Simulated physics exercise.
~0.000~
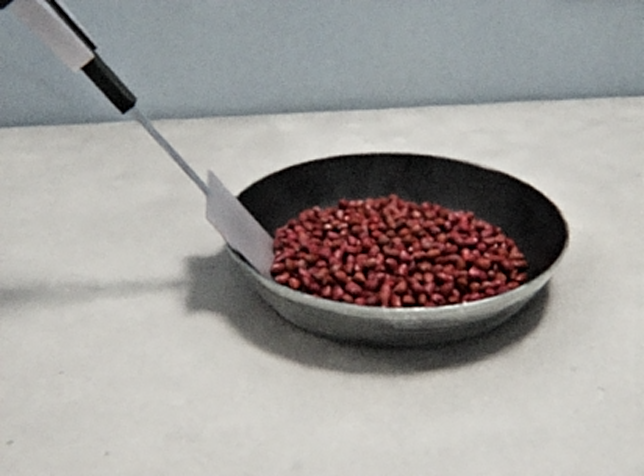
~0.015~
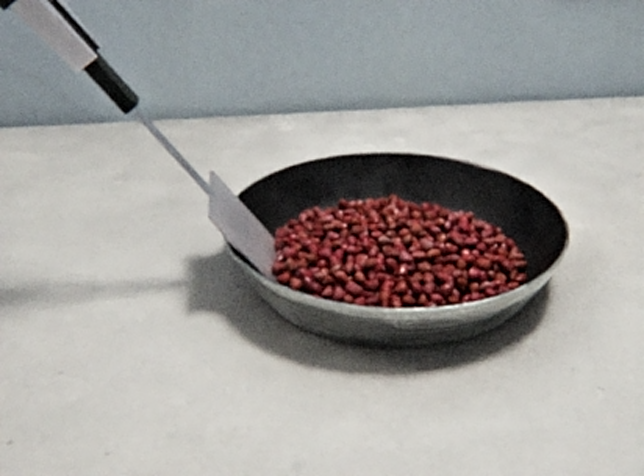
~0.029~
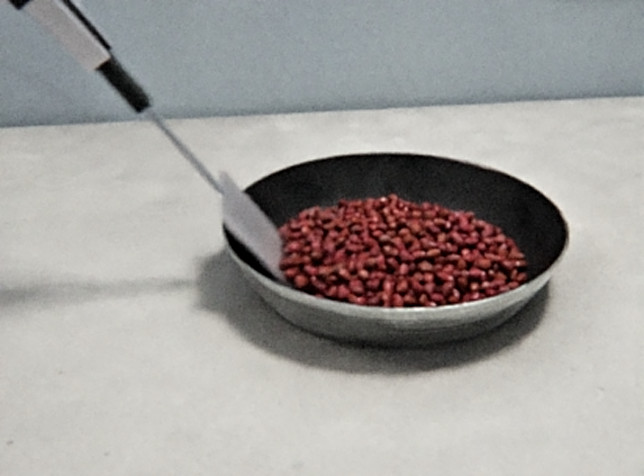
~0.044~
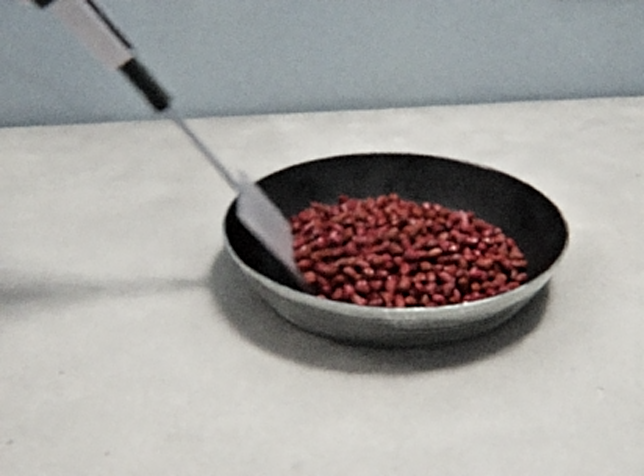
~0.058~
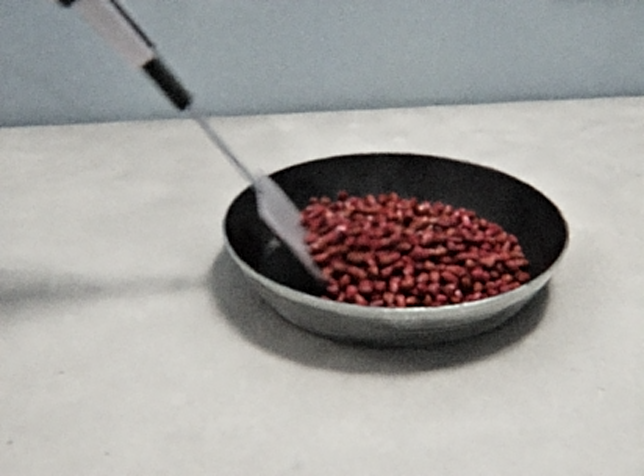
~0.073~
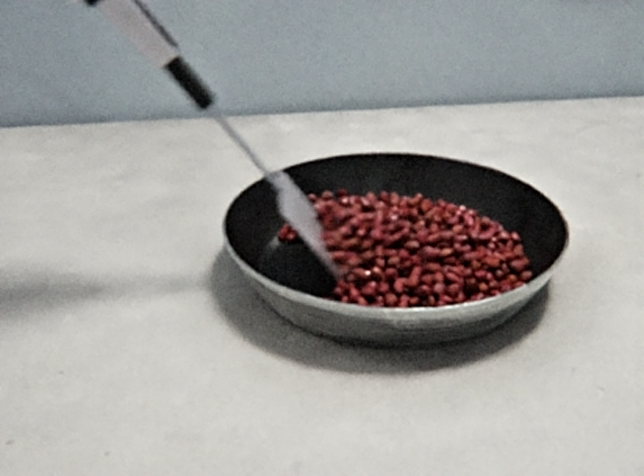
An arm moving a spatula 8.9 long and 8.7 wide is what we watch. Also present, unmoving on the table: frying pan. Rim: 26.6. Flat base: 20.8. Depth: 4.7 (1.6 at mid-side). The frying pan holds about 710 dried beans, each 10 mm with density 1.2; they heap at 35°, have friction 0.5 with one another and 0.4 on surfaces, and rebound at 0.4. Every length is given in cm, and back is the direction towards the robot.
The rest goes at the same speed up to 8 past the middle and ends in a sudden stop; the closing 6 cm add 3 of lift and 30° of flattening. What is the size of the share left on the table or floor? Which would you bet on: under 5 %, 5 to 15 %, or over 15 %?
I would bet on 5 to 15 %.
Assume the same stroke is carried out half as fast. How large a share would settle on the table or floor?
0 %.
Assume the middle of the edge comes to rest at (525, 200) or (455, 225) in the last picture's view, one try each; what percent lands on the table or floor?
Try 1: Approx. 30 %; try 2: Approx. 5 %.
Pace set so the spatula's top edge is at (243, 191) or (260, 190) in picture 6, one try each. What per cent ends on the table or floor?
Estimates: Near 0 %, near 5 %.
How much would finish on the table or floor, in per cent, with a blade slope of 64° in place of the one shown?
Result, estimated: 10 %.
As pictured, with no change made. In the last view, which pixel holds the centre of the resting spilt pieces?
My best guess is near (633, 233).
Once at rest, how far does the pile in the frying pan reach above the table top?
Close to 6.0 centimetres high.
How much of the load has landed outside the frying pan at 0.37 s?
It is near 10 percent.
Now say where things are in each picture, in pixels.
The first picture shows spatula top edge at (208, 192), sloping 55°; upper third of the load around (391, 248), from x 275 to 520, top at y 200; 714 in the frying pan.
The second picture shows spatula top edge at (210, 192), sloping 55°; upper third of the load around (387, 248), from x 280 to 520, top at y 200.
The third picture shows spatula top edge at (221, 192), sloping 55°; upper third of the load around (380, 248), from x 280 to 520, top at y 200.
The fourth picture shows spatula top edge at (240, 191), sloping 55°; upper third of the load around (377, 246), from x 280 to 520, top at y 200.
The fifth picture shows spatula top edge at (260, 190), sloping 55°; upper third of the load around (384, 240), from x 280 to 525, top at y 195.
The sixth picture shows spatula top edge at (280, 189), sloping 55°; upper third of the load around (391, 236), from x 285 to 525, top at y 195; 714 in the frying pan.
By 0.11 s, sloping 55°, highest piece 6 above the table; 714 in the frying pan.
By 0.15 s, sloping 45°, highest piece 6 above the table; 714 in the frying pan.
By 0.37 s, sloping 25°, highest piece 6 above the table; 645 in the frying pan, 67 on the table or floor, 2 on the blade or in flight.
By 1.42 s, sloping 25°, highest piece 6 above the table; 645 in the frying pan, 69 on the table or floor.
Final count, 645 in the frying pan, 69 on the table or floor. That is 10 % on the table or floor.
